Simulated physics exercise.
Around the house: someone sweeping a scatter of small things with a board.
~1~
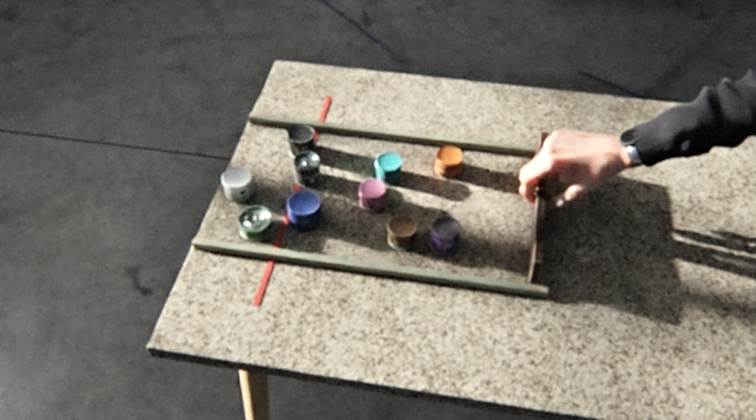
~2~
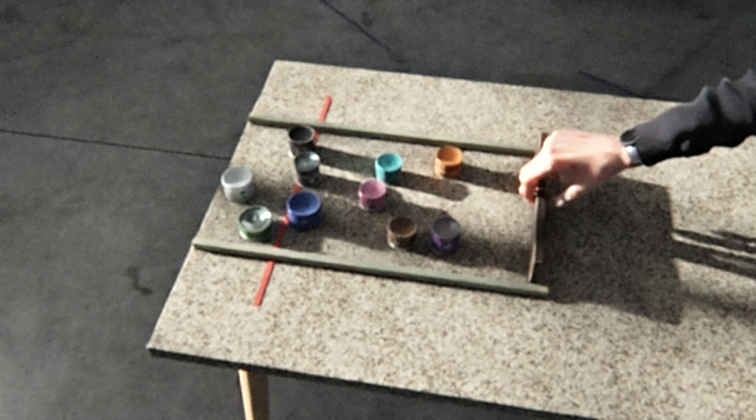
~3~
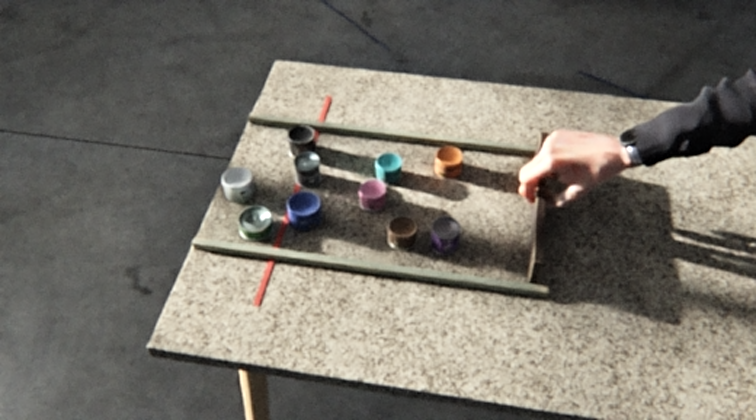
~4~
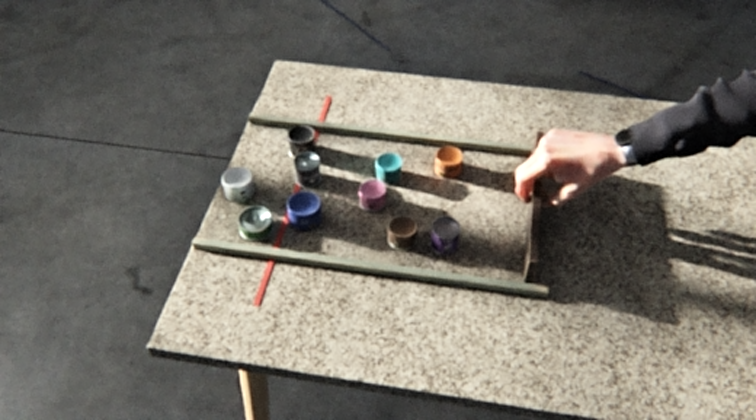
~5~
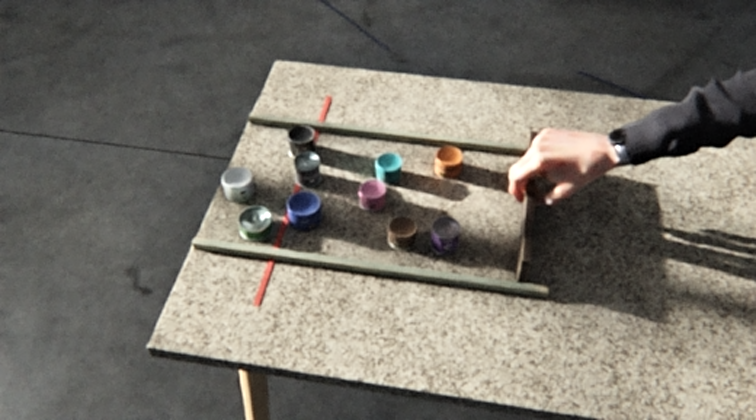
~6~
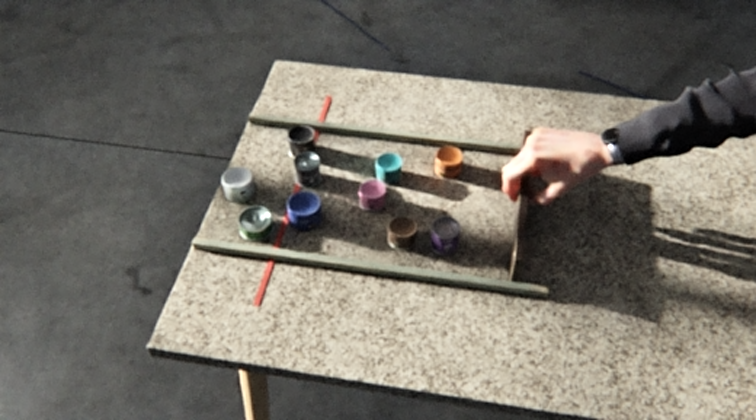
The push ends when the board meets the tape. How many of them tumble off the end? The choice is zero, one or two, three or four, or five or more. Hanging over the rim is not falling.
The number that fall off is zero.
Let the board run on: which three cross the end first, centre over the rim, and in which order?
Earliest first: The white tub, the green tin, the black tin.
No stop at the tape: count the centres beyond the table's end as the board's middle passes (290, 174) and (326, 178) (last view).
In that order 0 and 0.
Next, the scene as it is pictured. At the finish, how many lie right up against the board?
That makes 4.
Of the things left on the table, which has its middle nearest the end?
Foremost is the white tub.
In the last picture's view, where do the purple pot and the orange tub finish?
First (270, 216), then (298, 141).
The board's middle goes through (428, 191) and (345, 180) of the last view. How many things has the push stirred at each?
First 3, then 6.
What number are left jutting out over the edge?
That would be 0.
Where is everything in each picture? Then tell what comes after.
The first frame shows white tub (239, 185); green tin (256, 223); black tin (302, 142); board (539, 205); tape (297, 187).
The second frame shows green tin (256, 223); turquoise pot (389, 169).
The third frame shows black tin (302, 143); orange tub (449, 163).
The fourth frame shows white tub (239, 185); board (534, 204).
The fifth frame shows green tin (256, 223); purple pot (445, 236).
The sixth frame shows white tub (239, 185); green tin (256, 223); black tin (302, 143); board (521, 203); tape (297, 187).
Soon after, none off yet; white tub at rest near (239, 185); green tin at rest near (256, 223); black tin at rest near (302, 143).
At rest, the number that fall off is zero.
